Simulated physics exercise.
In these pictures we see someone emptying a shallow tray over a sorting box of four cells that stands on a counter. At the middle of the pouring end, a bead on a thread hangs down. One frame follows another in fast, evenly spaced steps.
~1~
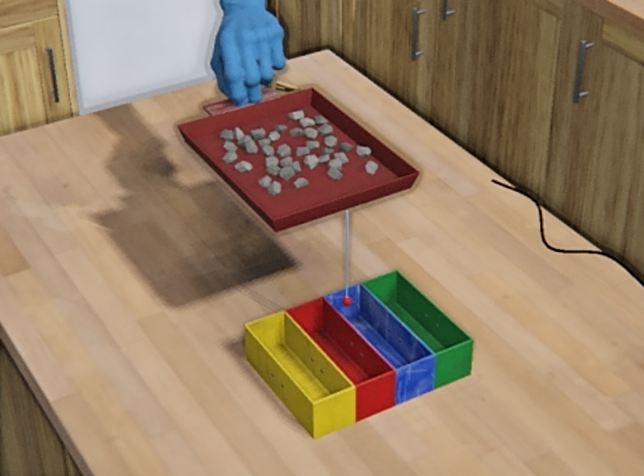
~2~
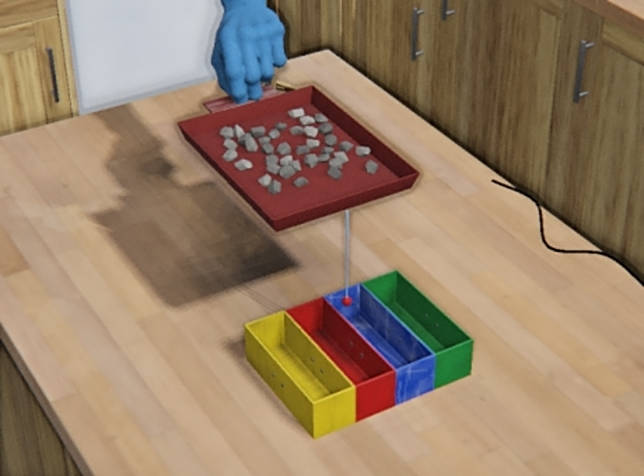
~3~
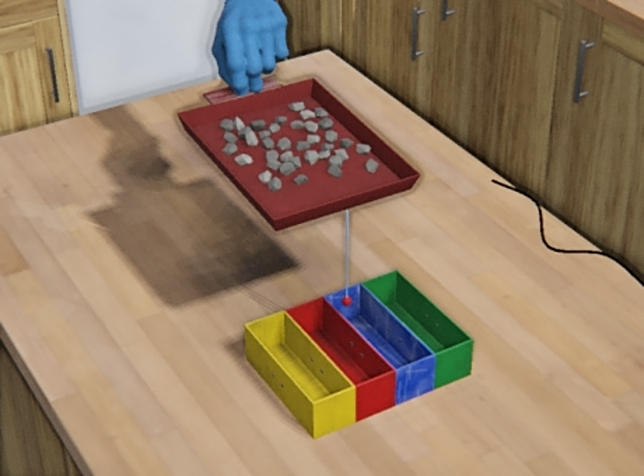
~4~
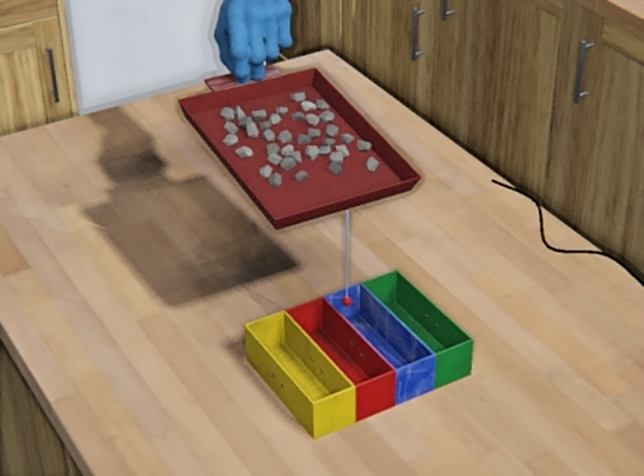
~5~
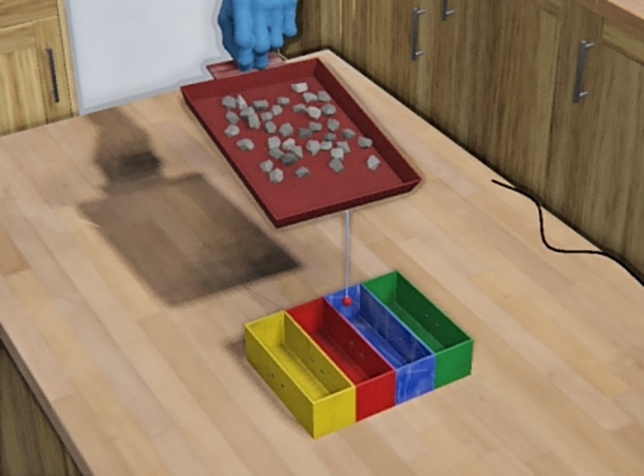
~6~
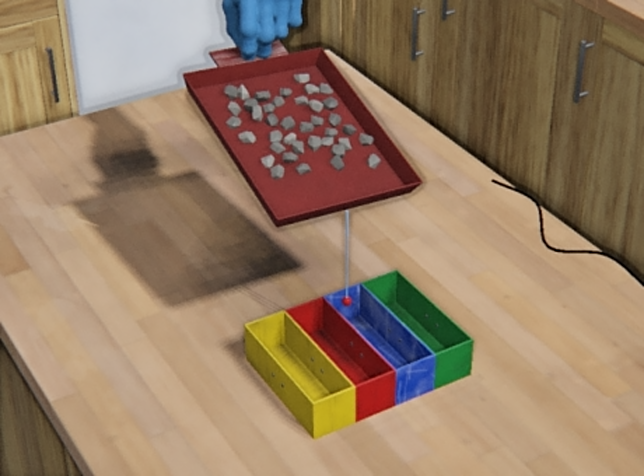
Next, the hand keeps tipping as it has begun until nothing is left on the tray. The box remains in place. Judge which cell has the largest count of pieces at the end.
Largest count: Green.
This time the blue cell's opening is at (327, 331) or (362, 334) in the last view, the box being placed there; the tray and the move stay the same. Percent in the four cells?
You'd get 20 per cent first and 50 per cent second.
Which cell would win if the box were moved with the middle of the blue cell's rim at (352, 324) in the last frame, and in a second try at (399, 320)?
Case 1 - the cell in green; case 2 - that green cell.
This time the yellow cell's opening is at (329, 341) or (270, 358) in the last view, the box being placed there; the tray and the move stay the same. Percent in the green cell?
Roughly 30 % and 20 %.
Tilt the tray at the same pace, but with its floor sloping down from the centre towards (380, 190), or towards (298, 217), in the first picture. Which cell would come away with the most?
First try: The green cell. Second try: The yellow one.
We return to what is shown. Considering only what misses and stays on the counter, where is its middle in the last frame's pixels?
At about (482, 337).
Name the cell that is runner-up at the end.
Runner-up: The blue cell.
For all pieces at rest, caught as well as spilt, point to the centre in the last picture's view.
At about (428, 348), give or take.
Shortly afterwards, tray tipped steeply; all but a few on the tray; a little falling or outside the box.
Next, tray tipped past a quarter turn; a little on the tray; near a third in the green cell; a little in the blue cell; near a third falling or outside the box.
Some moments later, tray tipped past a quarter turn; near half in the green cell; a little in the blue cell; a little in the red cell; near a quarter falling or outside the box.
In the end, tray tipped past a quarter turn; near half in the green cell; a little in the blue cell; a little in the red cell; none at all in the yellow cell; near a quarter outside the box.
